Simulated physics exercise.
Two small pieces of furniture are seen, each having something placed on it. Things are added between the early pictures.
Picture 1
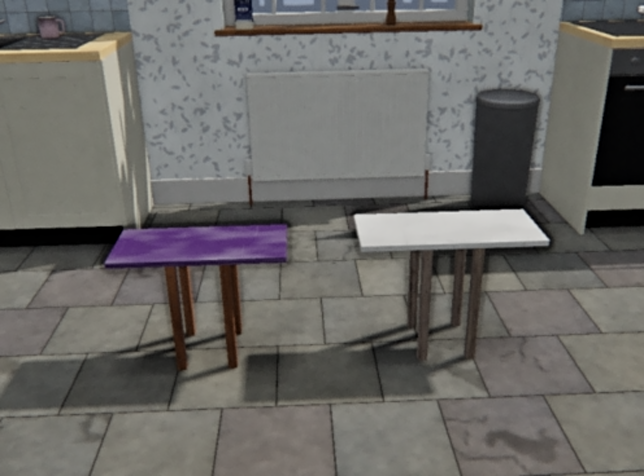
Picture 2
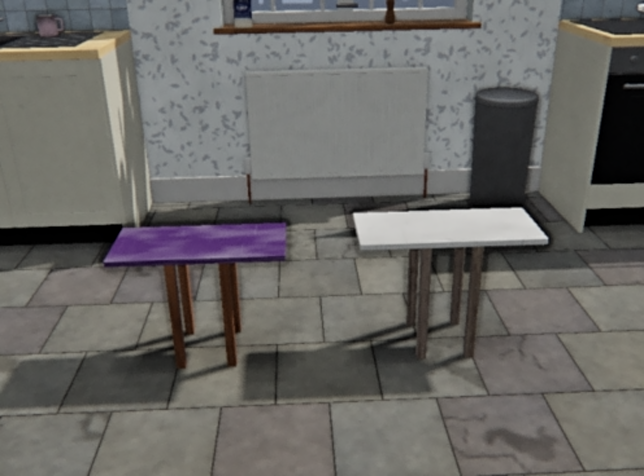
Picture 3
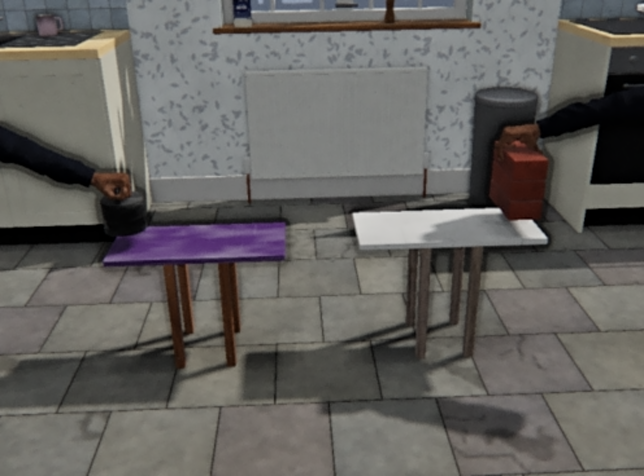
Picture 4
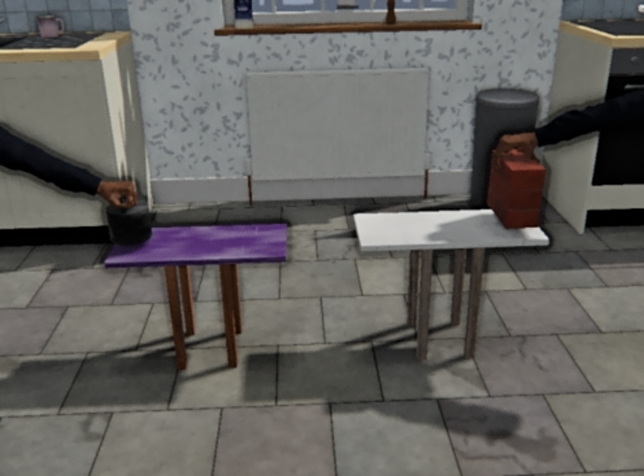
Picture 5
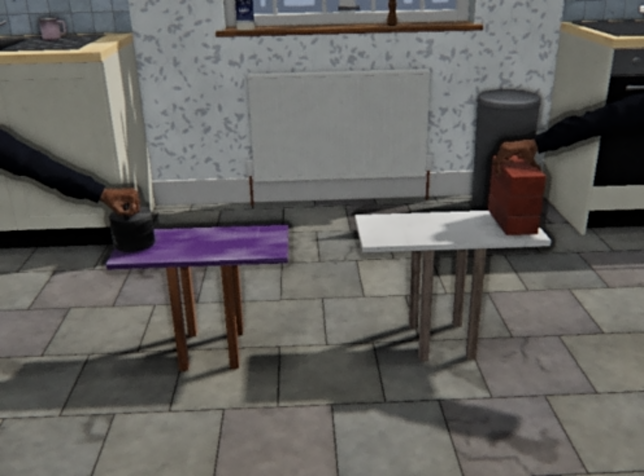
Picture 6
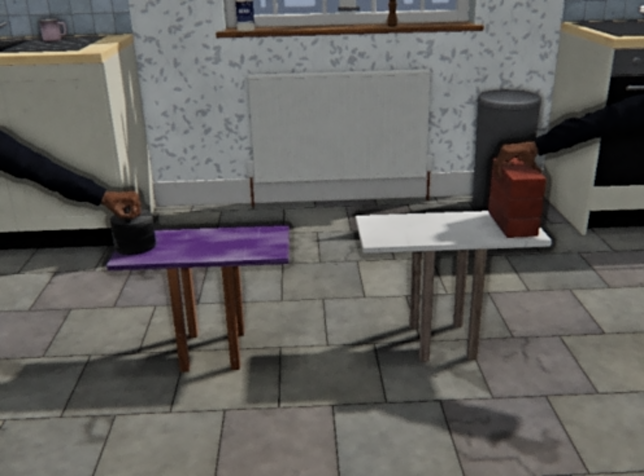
Two hands came in from either side, one lowering a small black object onto the left end of the purple table, the other a reddish block onto the white table's right end.
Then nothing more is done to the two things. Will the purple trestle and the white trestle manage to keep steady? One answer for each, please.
Outcome: Chances are the purple trestle will go down, chances are the white trestle will go down.
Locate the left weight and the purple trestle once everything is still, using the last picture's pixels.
The first ends near (16, 343), the second near (88, 292).
Then, 0.44 s past the last view, purple trestle leaning 18° off how it started near (164, 246); white trestle leaning 14° off how it started near (480, 226).
Then, 0.62 s past the last view, purple trestle leaning 54° off how it started near (117, 273); white trestle leaning 41° off how it started near (521, 239).
Finally, the purple trestle tips up, near (88, 293); the white trestle tips up, near (555, 270).
